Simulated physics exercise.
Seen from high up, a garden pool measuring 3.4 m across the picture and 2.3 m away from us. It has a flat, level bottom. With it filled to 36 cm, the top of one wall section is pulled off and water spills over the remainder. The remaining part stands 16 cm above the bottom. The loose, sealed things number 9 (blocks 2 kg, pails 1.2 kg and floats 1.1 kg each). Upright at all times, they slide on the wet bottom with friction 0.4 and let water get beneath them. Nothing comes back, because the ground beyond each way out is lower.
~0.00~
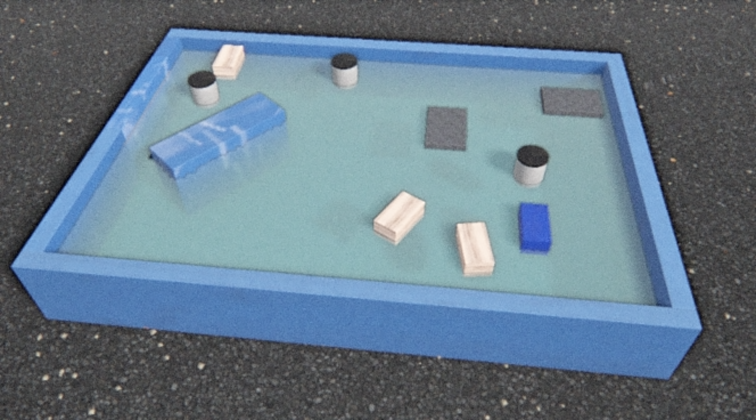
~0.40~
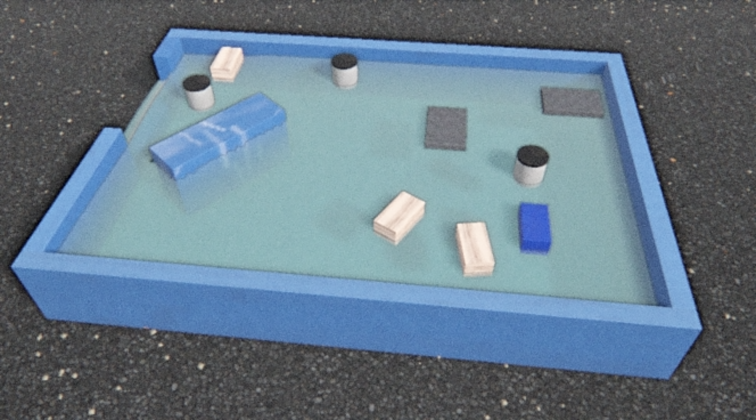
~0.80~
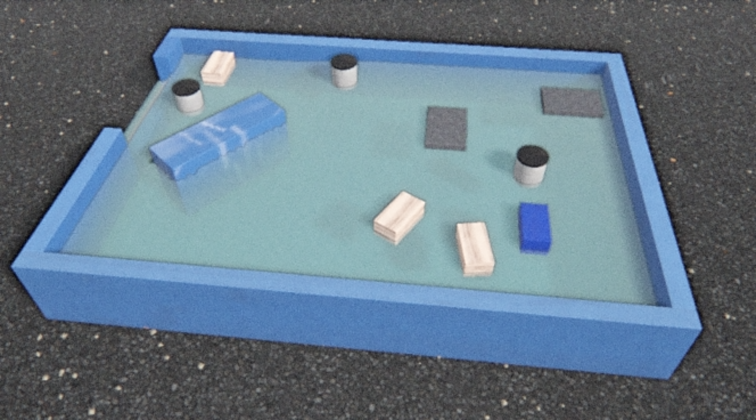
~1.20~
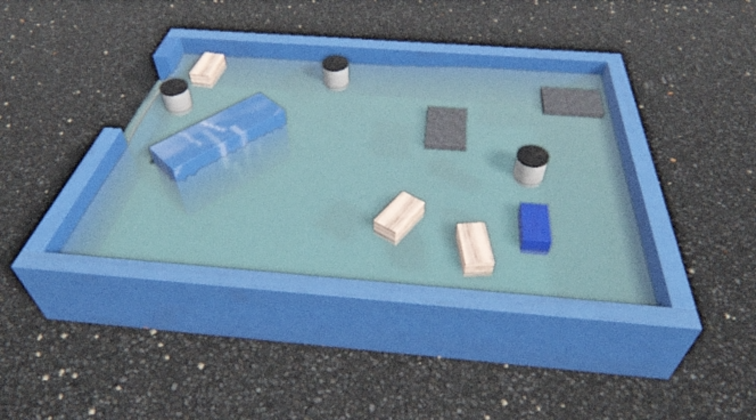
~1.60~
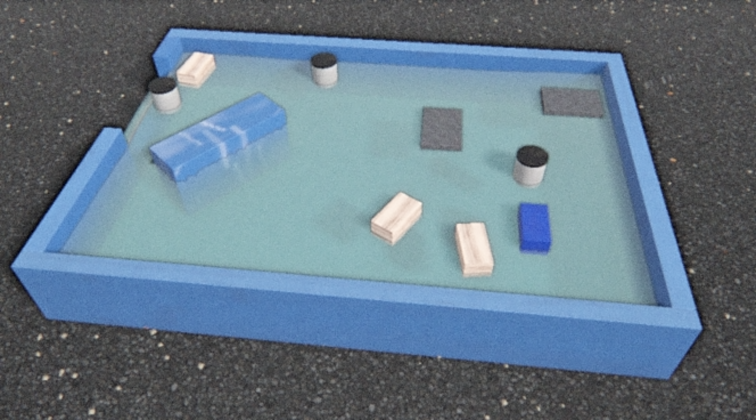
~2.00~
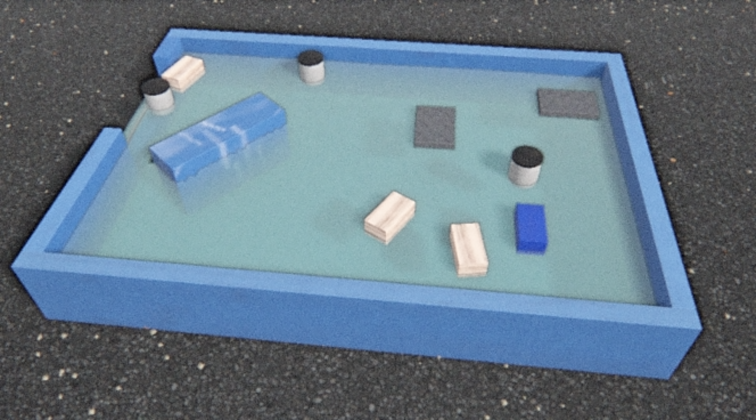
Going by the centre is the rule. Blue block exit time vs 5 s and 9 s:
It is there at both times.
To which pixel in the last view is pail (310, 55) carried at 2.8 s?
Roughly (282, 54) in the same view.
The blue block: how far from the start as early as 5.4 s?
10 cm, give or take.
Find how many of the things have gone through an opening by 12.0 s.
The answer is 3 at that time.
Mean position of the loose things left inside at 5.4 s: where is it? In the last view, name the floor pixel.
Mean position: Approximately (426, 193).
After 2.8 s the blue block is near (519, 223), 0.1 m from its start, afloat; 2 of 9 are out; 7 afloat.
After 5.4 s the blue block is near (519, 221), 0.1 m from its start, afloat; 2 of 9 are out; 7 afloat.
After 8.0 s the blue block is near (507, 221), 0.2 m from its start, afloat; 3 of 9 are out; 6 afloat.
After 12.0 s the blue block is near (498, 221), 0.2 m from its start, afloat; 3 of 9 are out; 6 afloat.
